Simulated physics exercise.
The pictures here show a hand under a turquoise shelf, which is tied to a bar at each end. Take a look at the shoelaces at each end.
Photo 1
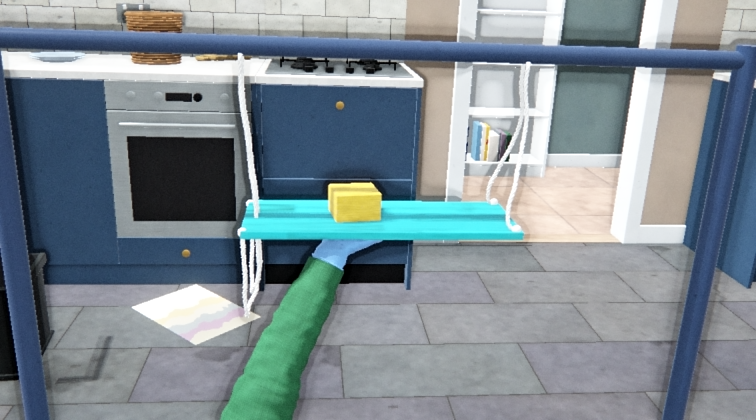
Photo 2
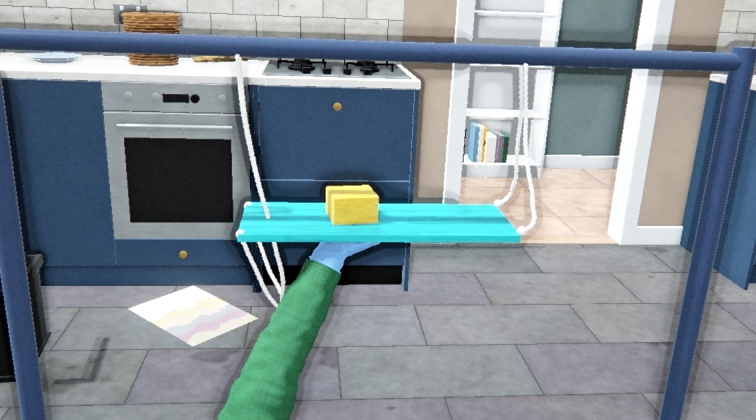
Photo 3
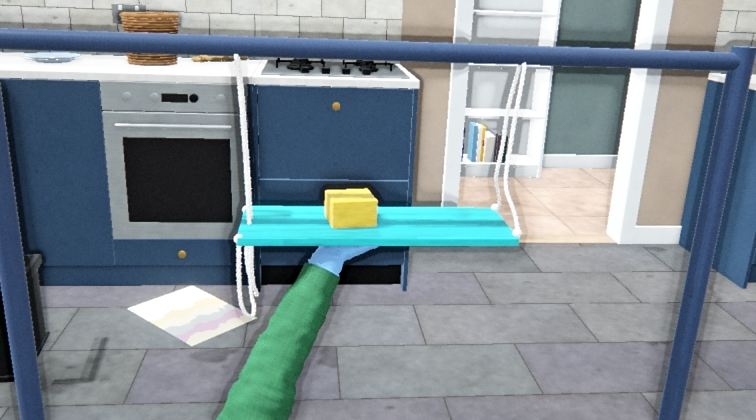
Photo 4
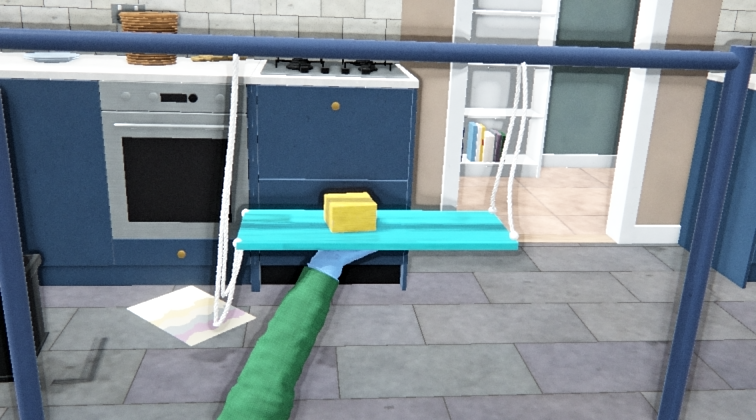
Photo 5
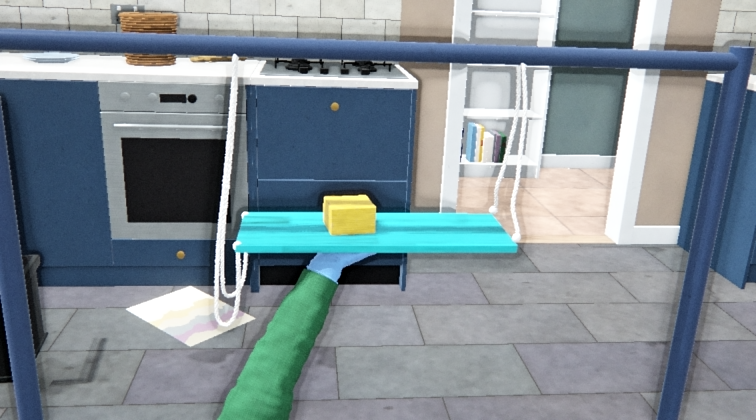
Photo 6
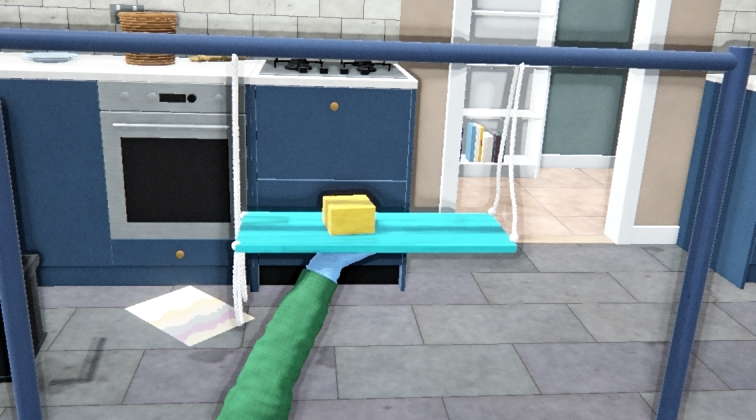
A turquoise shelf carrying a yellow block hangs by white laces from a dark blue bar in a kitchen, seen from the front. Beneath it reaches a green-sleeved arm with a light blue hand, before navy cabinets, a silver oven at left and grey floor tiles. The shelf and block sink very slightly with the hand beneath, while the slack white laces sway and shift their loops.
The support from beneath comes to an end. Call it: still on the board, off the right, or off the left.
Off the left.
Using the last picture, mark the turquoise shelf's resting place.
It stops near (422, 307) in the last view.
Then, 0.78 s on from there, board tipped 27° down to the left; block on the floor.
Then, 1.42 s on from there, board tipped 45° down to the left; block on the floor.
In the end, board tipped 41° down to the left; block on the floor. The yellow block drops leftwards.
